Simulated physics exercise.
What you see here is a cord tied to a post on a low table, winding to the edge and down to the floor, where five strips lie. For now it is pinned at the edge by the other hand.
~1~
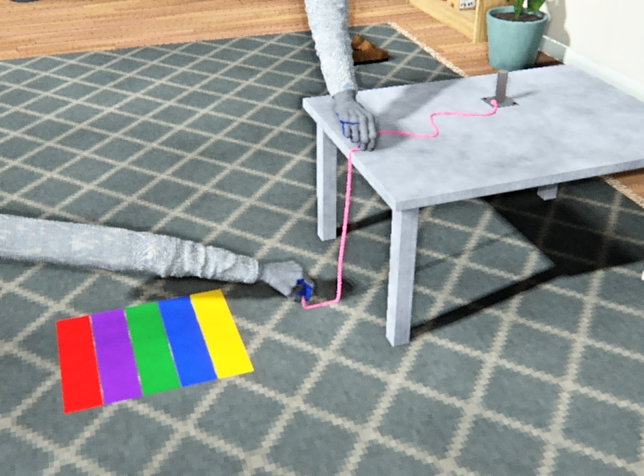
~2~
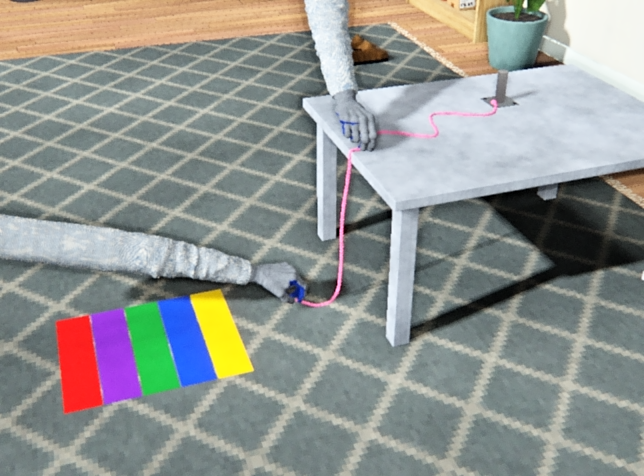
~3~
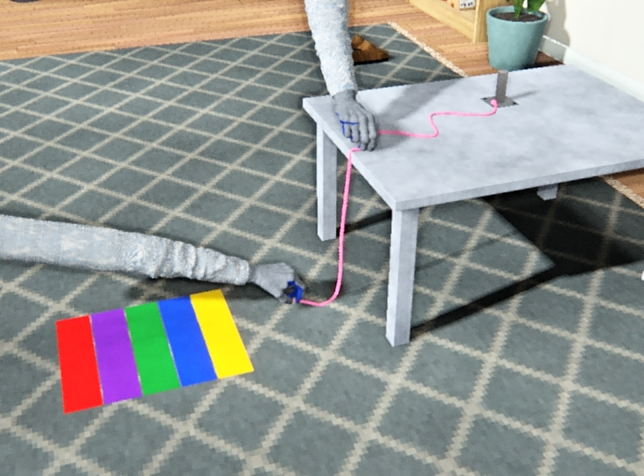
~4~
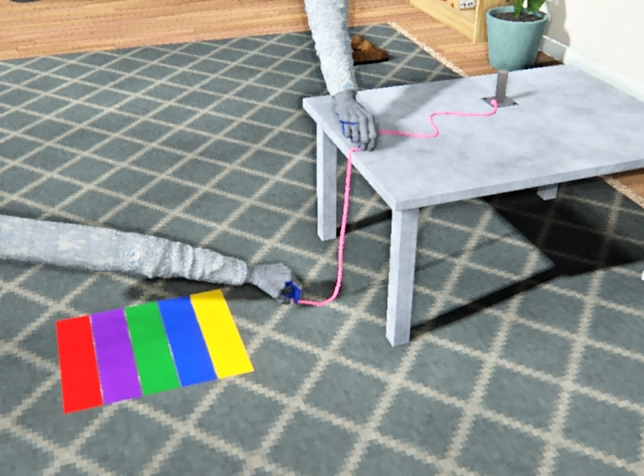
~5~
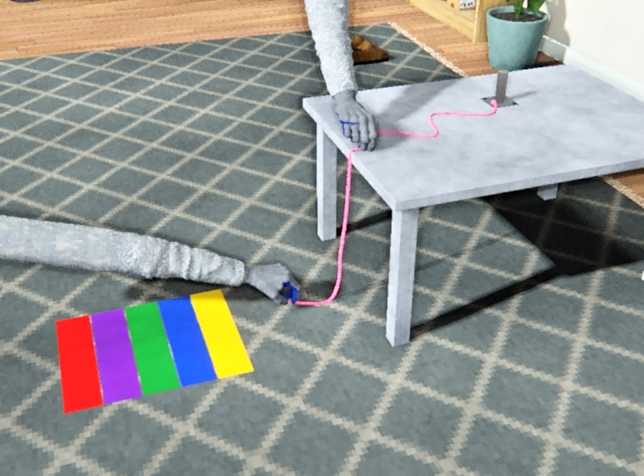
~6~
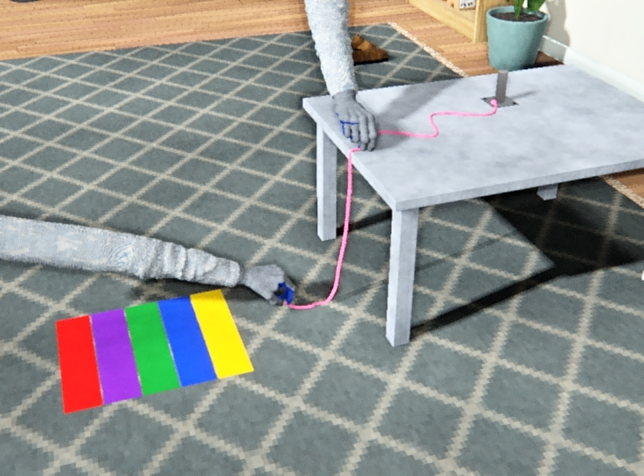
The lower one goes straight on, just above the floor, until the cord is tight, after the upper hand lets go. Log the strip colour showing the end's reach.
Reach: Purple strip.
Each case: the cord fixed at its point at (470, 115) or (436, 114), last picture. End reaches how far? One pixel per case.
I'd say about (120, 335) for the first and about (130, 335) for the second.
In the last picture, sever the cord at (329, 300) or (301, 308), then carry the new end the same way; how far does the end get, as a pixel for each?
First try: Near (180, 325). Second try: Near (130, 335).
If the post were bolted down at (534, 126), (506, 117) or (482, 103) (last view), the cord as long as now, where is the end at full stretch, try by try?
Places per try: (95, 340); (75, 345); (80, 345).
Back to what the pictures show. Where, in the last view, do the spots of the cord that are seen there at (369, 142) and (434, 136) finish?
The first ends at (312, 174) and the second at (380, 135).
Soon after, end near (175, 325); over blue.
After that, end near (129, 334); over purple.
At the stop, end near (101, 340); over purple. The purple one.
